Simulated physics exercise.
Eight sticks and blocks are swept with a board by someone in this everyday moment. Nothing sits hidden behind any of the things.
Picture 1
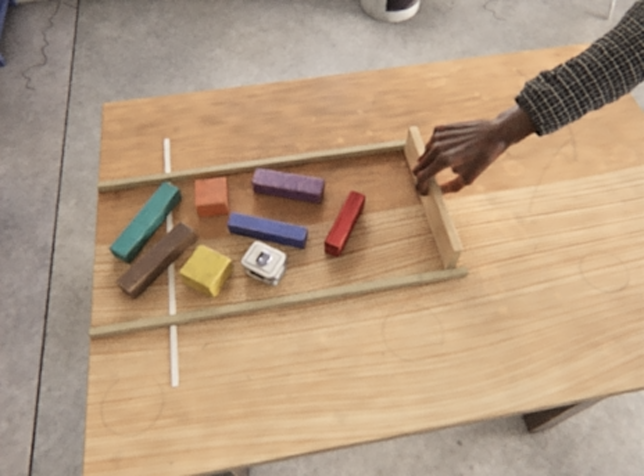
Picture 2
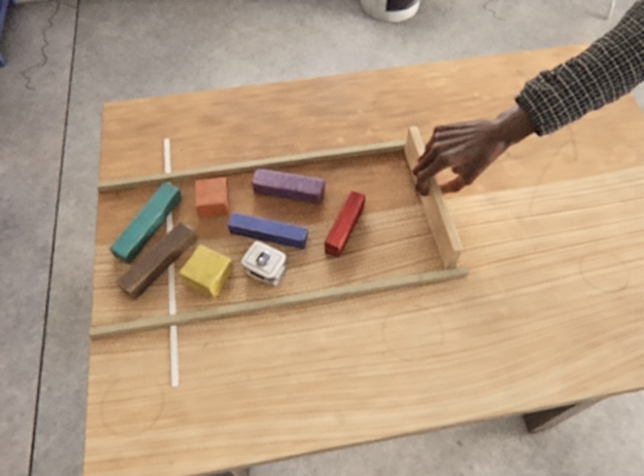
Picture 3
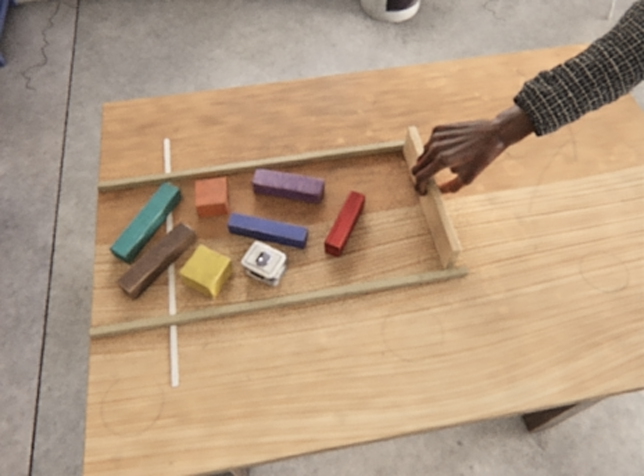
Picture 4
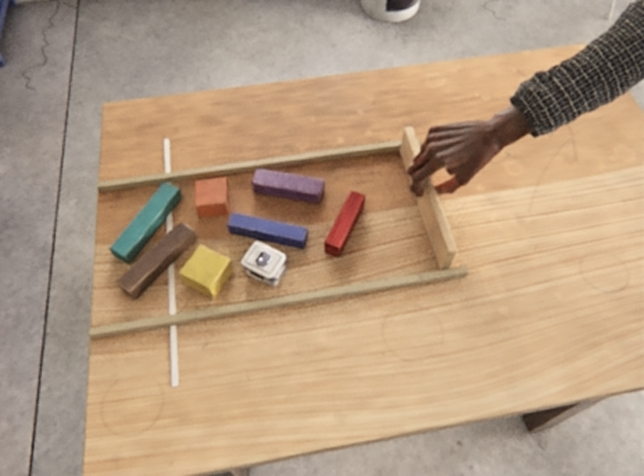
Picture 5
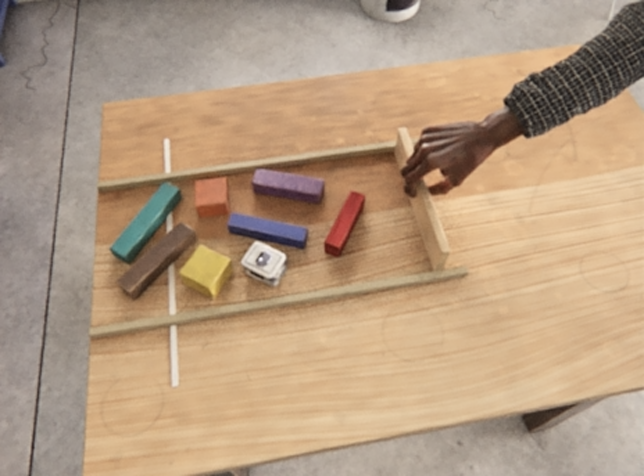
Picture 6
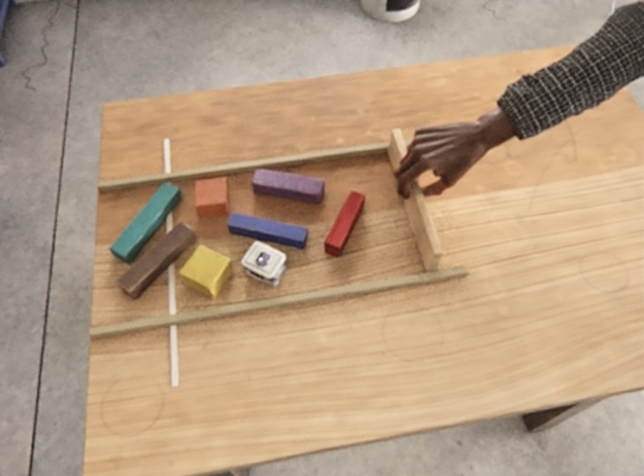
On a light wooden table above a grey concrete floor, seen from a high angle by a still camera, two thin rails form a lane crossed by a pale strip at left. Between them lie turquoise, brown, orange, yellow, purple, blue and red pieces and a small whitish block. A hand reaching from the upper right slides an upright board slightly left, while the pieces stay still.
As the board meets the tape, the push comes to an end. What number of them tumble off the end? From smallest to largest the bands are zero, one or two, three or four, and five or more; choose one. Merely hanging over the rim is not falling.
The right band is one or two.
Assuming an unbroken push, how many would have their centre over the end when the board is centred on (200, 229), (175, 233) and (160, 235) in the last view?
Place by place: 0, 1 and 2.
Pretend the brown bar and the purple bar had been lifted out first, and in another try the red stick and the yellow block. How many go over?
The count is 0 in the first case and 1 in the second.
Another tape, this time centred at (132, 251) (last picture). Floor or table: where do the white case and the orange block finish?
Well, the white case is left in place and the orange block topples off.
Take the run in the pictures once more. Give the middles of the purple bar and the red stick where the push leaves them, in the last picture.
Near (132, 205) and (161, 253).
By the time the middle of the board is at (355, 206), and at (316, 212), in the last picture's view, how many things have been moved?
Moved so far: 1, then 3.
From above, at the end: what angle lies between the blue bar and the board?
About 0 degrees.
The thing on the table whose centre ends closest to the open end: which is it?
It would be the brown bar.
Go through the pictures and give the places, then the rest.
In the first frame, turquoise bar (147, 222); brown bar (158, 260); yellow block (207, 271); board (431, 195); tape (170, 245).
In the second frame, brown bar (158, 260); red stick (345, 224).
In the third frame, yellow block (207, 271); purple bar (288, 186).
In the fourth frame, turquoise bar (147, 222); board (426, 196).
In the fifth frame, brown bar (158, 260); blue bar (268, 230).
In the sixth frame, turquoise bar (147, 222); brown bar (158, 260); yellow block (207, 271); board (413, 198); tape (170, 245).
Soon after, none off yet; turquoise bar at rest near (147, 222); brown bar at rest near (158, 260); yellow block at rest near (207, 271).
At rest, the number that fall off is one or two; fallen, turquoise bar.
